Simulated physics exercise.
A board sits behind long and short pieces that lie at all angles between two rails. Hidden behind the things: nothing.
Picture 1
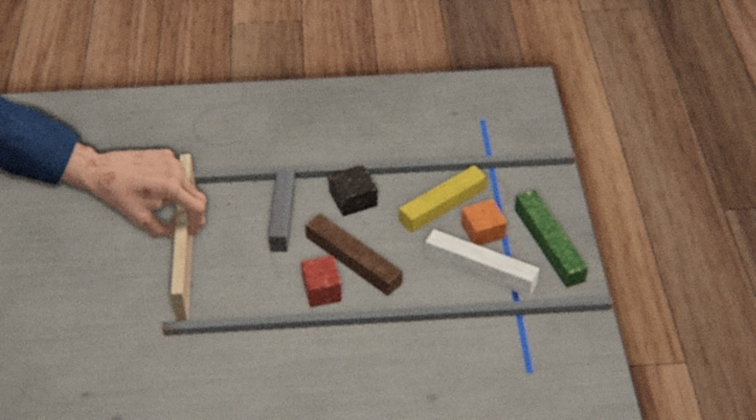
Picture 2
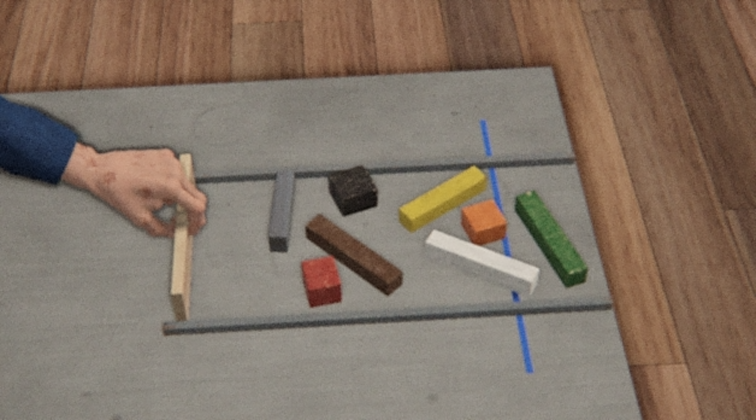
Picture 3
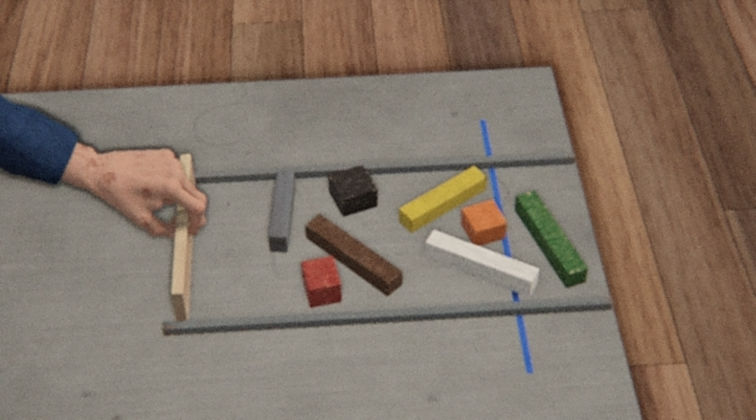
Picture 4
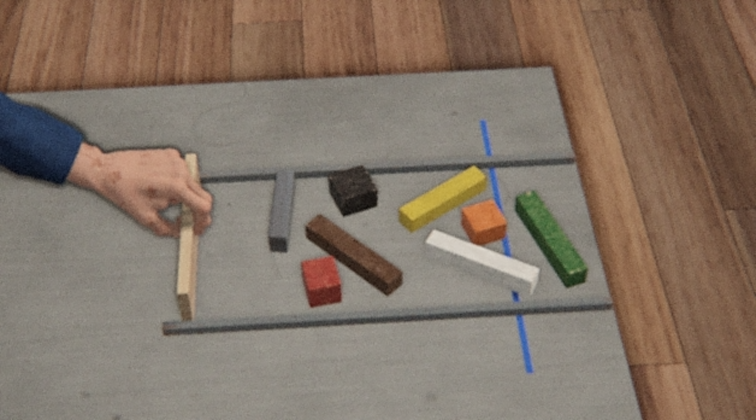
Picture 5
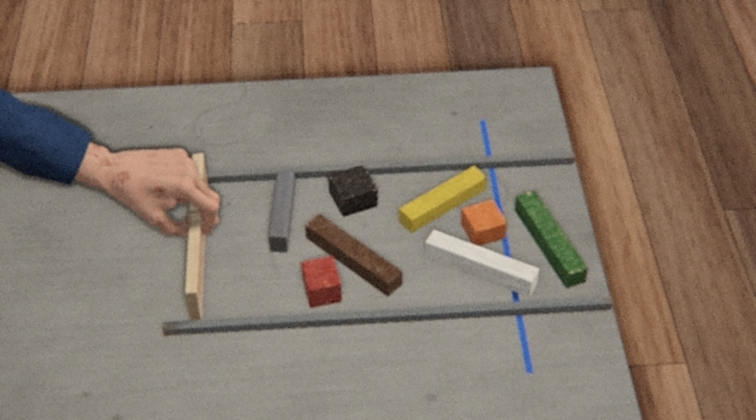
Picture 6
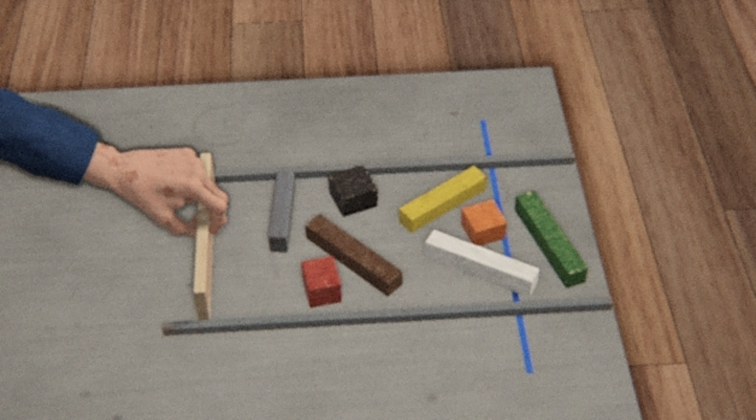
A hand slides an upright wooden board slightly right toward scattered colored blocks between two rails.
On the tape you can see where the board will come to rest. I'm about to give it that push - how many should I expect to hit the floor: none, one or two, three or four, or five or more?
Expect one or two.
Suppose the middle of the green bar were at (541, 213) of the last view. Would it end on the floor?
That green bar heads down.
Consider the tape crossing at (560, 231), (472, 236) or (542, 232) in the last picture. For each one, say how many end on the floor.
In order: 6, 0 and 4.
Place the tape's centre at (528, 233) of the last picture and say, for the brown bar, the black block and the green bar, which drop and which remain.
This time the brown bar does not drop; after it, the black block does not drop; finally, the green bar drops.
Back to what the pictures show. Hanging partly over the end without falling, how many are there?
3 overhanging.
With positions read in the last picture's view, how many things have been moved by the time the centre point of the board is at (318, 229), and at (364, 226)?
First 4, after that 5.
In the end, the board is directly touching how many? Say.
It touches 2.
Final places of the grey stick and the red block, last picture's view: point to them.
Near (507, 197) and (529, 272).
Soon after, none off yet; green bar at rest near (550, 238); orange block at rest near (484, 223); white bar at rest near (481, 263).
In the end, the number that fall off is one or two; gone, green bar.
